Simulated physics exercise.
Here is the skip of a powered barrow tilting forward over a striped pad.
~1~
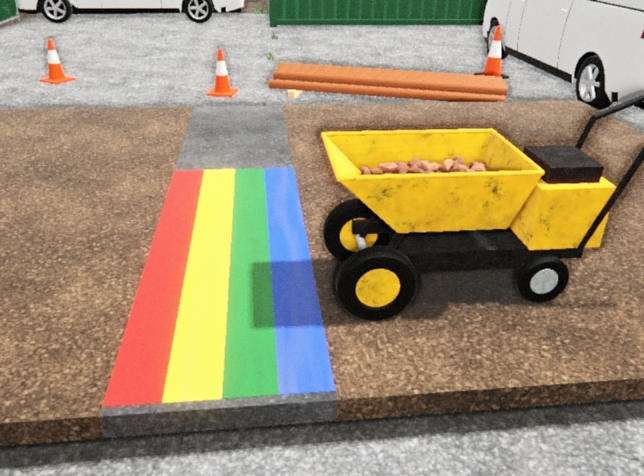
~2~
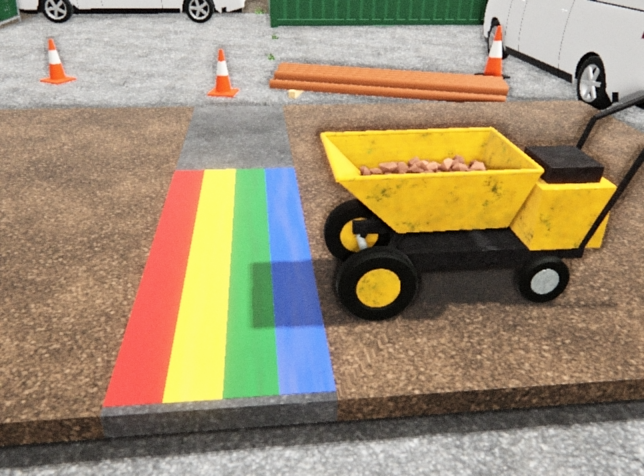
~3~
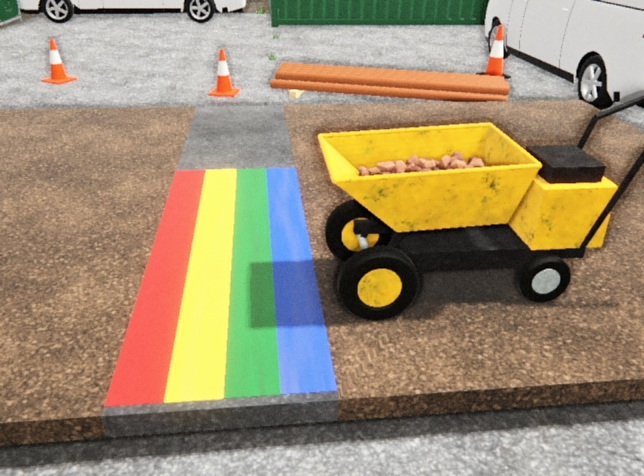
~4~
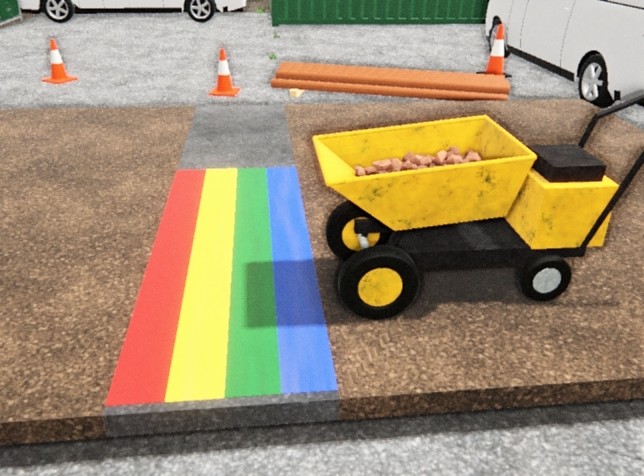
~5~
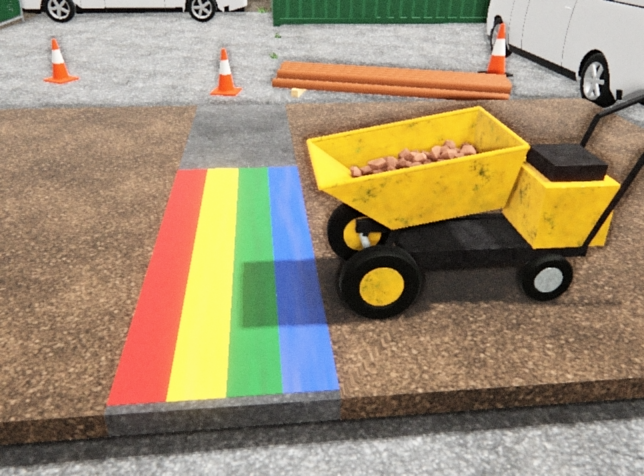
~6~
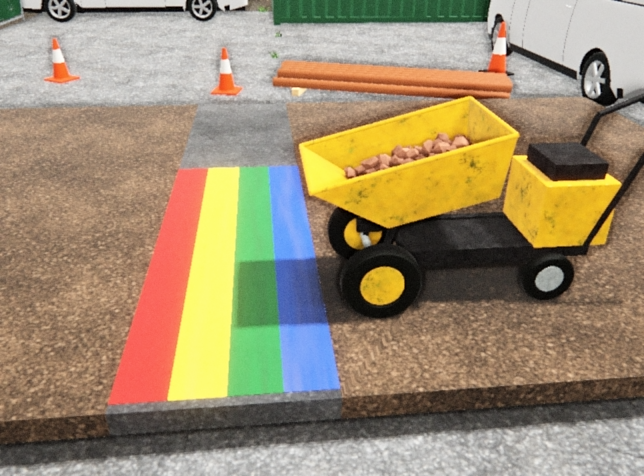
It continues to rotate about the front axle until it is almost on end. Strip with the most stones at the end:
Yellow strip.
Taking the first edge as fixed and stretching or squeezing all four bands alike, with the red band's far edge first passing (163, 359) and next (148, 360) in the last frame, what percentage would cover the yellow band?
Shares: Close to 40 %; close to 40 %.
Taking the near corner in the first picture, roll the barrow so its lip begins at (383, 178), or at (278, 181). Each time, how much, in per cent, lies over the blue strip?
You'd see close to 10 per cent the first time and close to 0 per cent the next.
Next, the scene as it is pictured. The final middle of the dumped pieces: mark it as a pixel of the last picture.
Centre at rest: Close to (210, 287).
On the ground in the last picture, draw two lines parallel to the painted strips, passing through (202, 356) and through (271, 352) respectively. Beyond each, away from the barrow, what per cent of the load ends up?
About 40 and 90 %.
Soon after the last picture, skip tipped steeply; all in the skip.
A little later, skip tipped right over; most in the skip; a small part over the green strip; a small part over the yellow strip.
Later still, skip tipped right over; a small part in the skip; about a quarter over the green strip; about a third over the yellow strip; about a quarter over the red strip; a small part off the paint.
At rest, skip tipped right over; a small part in the skip; none over the blue strip; about a quarter over the green strip; about half over the yellow strip; about a quarter over the red strip; a small part off the paint.
